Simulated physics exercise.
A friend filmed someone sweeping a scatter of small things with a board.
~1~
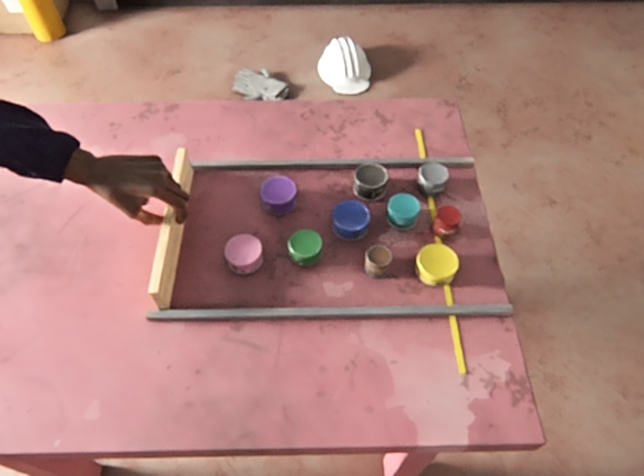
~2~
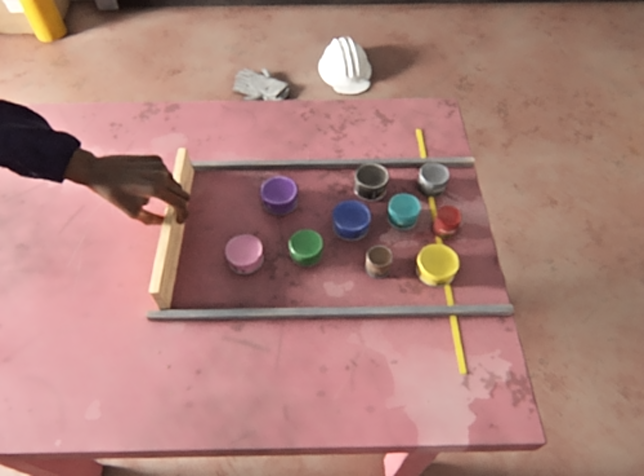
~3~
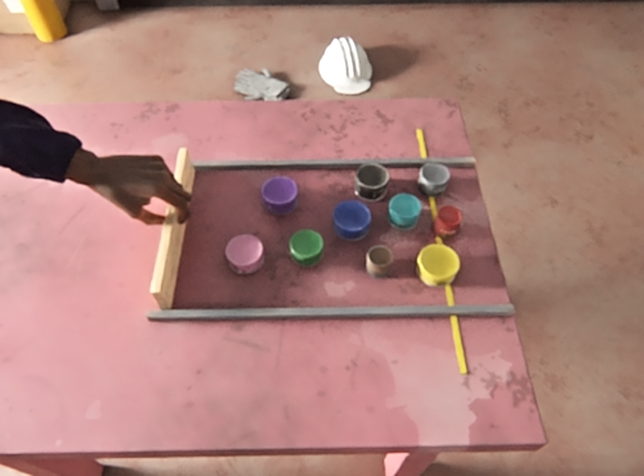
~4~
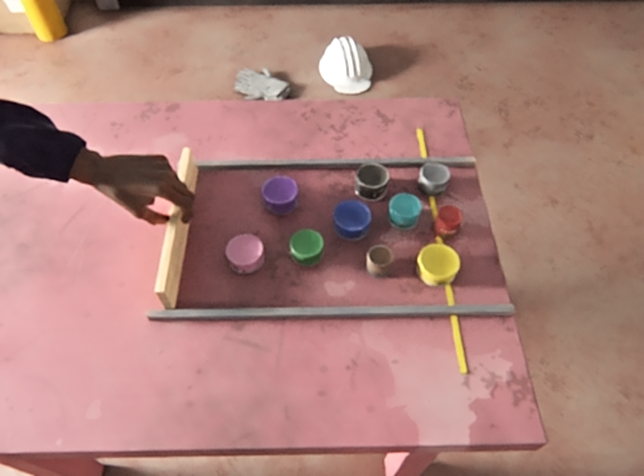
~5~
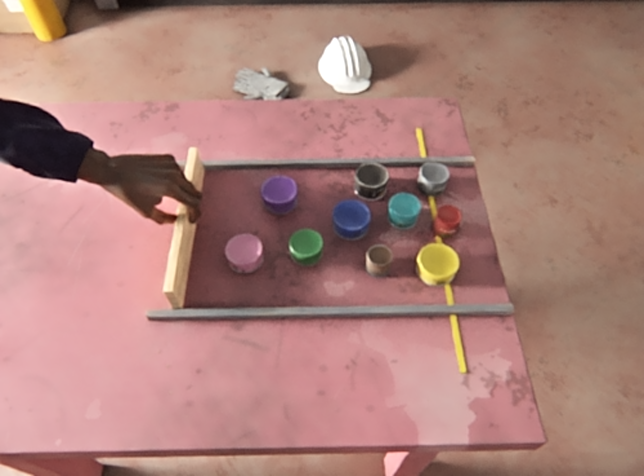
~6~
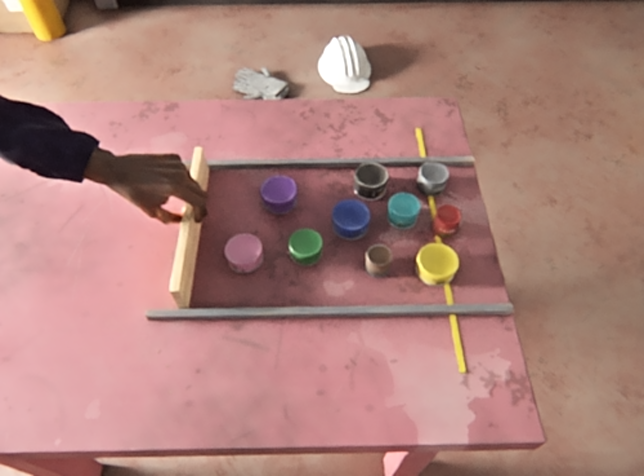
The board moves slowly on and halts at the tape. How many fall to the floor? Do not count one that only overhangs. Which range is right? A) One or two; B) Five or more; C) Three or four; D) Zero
One or two.
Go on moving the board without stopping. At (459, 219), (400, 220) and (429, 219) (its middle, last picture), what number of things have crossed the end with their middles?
That makes 5, 0, 1.
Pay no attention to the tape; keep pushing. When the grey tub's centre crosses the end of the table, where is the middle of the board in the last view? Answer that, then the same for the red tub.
Near (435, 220) and (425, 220).
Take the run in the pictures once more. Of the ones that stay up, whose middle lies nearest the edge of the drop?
Foremost one: Grey tub.
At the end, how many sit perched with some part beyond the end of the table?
Answer: 4.
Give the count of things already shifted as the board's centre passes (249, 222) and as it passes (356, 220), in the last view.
By then 1, and 7.
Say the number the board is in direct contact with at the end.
Number in contact with it: 4.
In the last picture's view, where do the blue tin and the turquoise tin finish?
First at (457, 227); second at (483, 210).
Early on, none off yet; red tub at rest near (446, 222); grey tub at rest near (432, 179); yellow pot at rest near (436, 265).
A while later, none off yet; red tub travelled about its own width near (463, 220); grey tub travelled about its own width near (458, 182); yellow pot travelled a little near (451, 273).
Finally, the number that fall off is one or two; lost, red tub.
